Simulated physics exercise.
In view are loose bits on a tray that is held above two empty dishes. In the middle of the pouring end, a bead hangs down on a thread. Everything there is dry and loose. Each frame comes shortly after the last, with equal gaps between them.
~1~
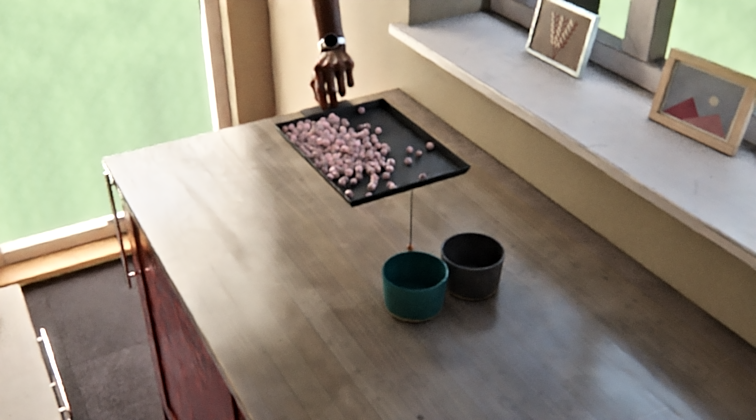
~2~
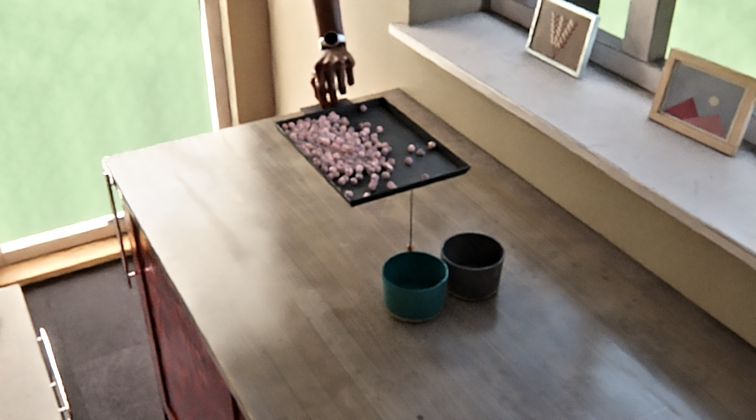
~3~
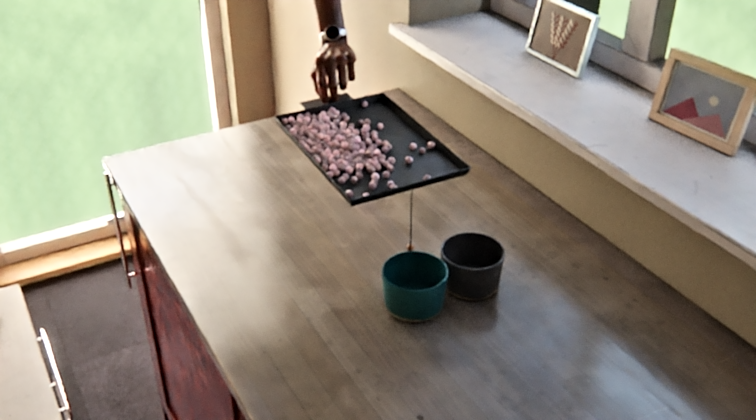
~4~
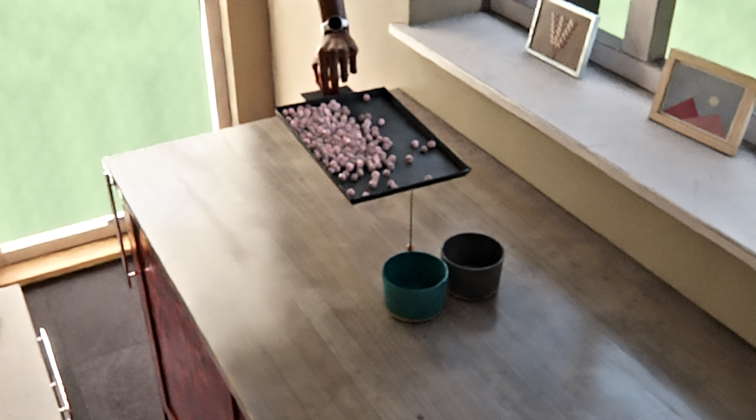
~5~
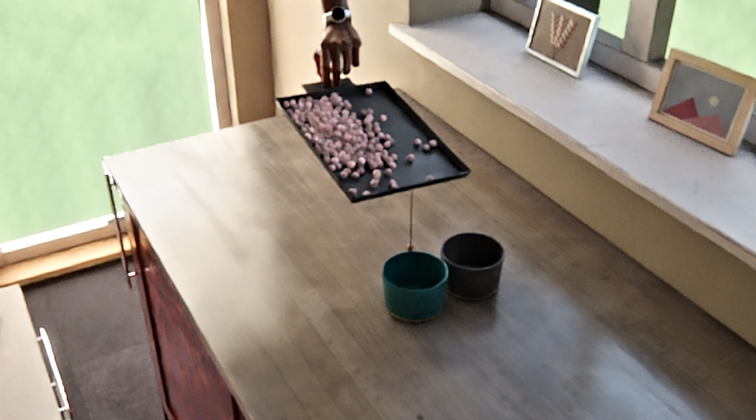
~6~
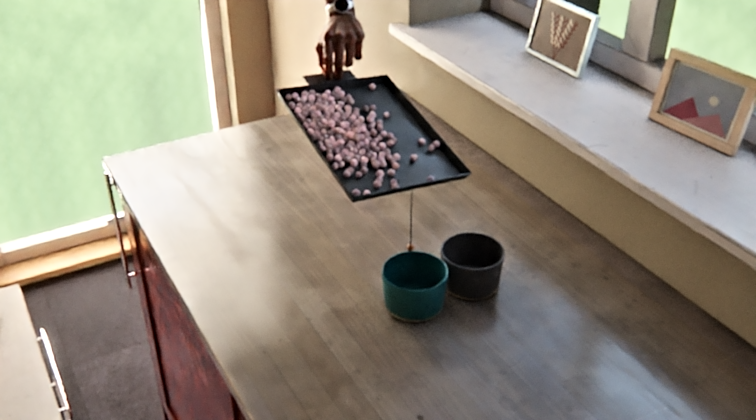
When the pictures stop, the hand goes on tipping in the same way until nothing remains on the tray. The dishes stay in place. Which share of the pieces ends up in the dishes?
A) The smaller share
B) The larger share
Option B: The larger share.
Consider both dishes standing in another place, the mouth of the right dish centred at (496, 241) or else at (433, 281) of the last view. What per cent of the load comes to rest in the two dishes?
First placement: 80 per cent; second placement: 10 per cent.
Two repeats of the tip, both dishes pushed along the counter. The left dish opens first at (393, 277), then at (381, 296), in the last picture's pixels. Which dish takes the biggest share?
Placement one: The right-positioned dish. Placement two: The right-positioned dish.
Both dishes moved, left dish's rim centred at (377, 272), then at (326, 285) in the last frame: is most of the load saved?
One: Not half. Two: Under half.
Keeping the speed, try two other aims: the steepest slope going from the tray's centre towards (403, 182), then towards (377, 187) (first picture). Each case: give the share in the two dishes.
Roughly 70 percent first and 30 percent second.
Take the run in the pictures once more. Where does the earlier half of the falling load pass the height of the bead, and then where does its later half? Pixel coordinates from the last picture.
Early-half point (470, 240); late-half point (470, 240).
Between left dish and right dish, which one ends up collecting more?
The one to the right.
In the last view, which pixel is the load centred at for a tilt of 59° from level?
Roughly at (452, 215).
Soon, tray tipped steeply; about half on the tray; a small part in the left dish; about a quarter in the right dish; a small part outside both; about a quarter in the air.
A while on, tray tipped right over; a small part in the left dish; about two thirds in the right dish; about a quarter outside both.
Towards the end, tray tipped past a quarter turn; a small part in the left dish; about two thirds in the right dish; about a quarter outside both.
Finally, tray tipped past a quarter turn; a small part in the left dish; about two thirds in the right dish; about a quarter outside both.
